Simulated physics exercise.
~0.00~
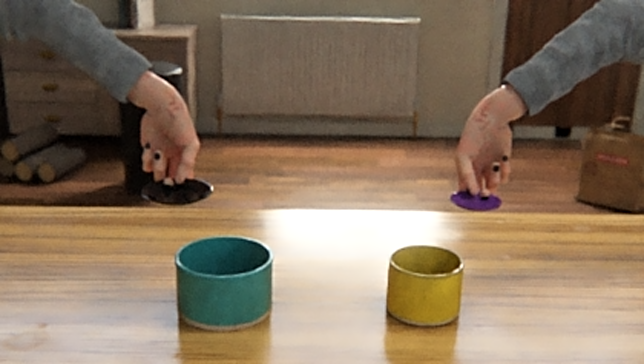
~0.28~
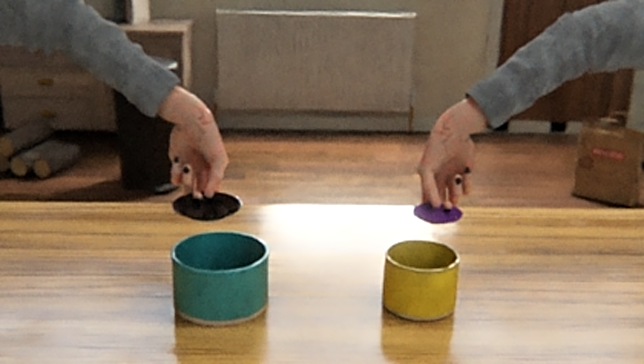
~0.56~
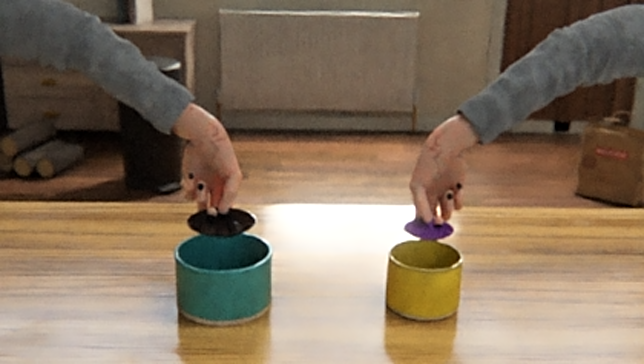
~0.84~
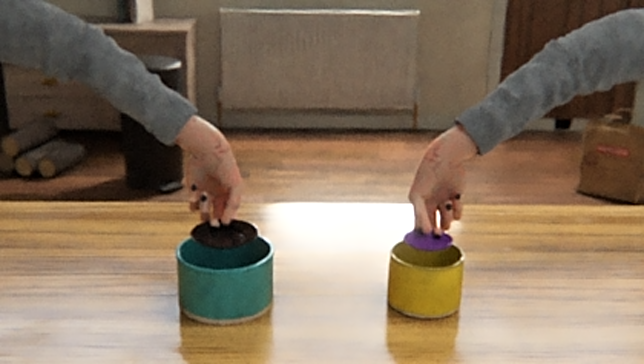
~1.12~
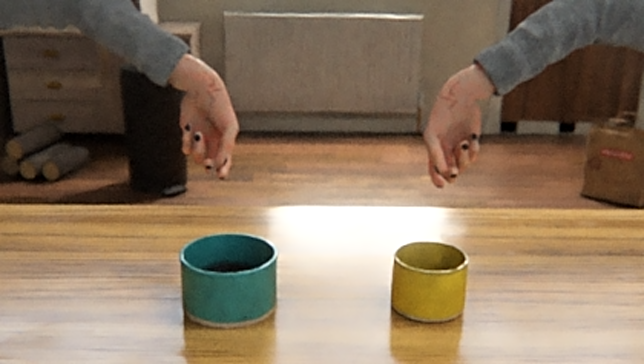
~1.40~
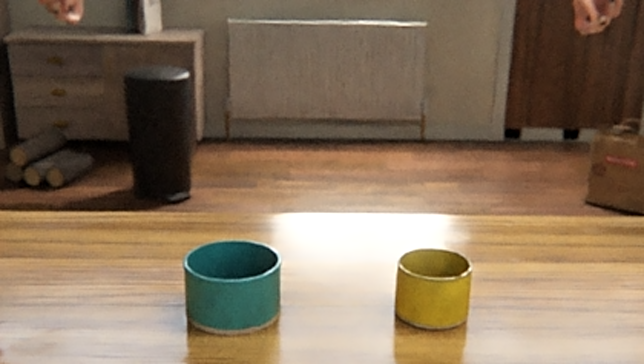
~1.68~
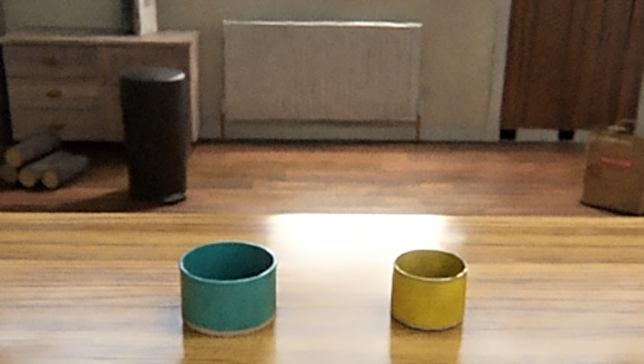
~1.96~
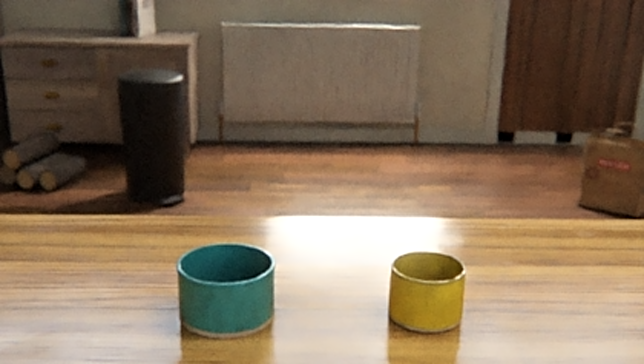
Two hands in grey sleeves reach in from either side over a wooden table, seen from the front by a slightly swaying camera, with a radiator, drawers and a dark bin behind. The left hand holds a black disc near a teal container, and the right holds a smaller purple disc near a yellow one. Both hands move inward and lower the discs to the open tops. They let go, and each disc drops inside past the rim. The hands draw back up and out of view, leaving both containers standing uncovered.
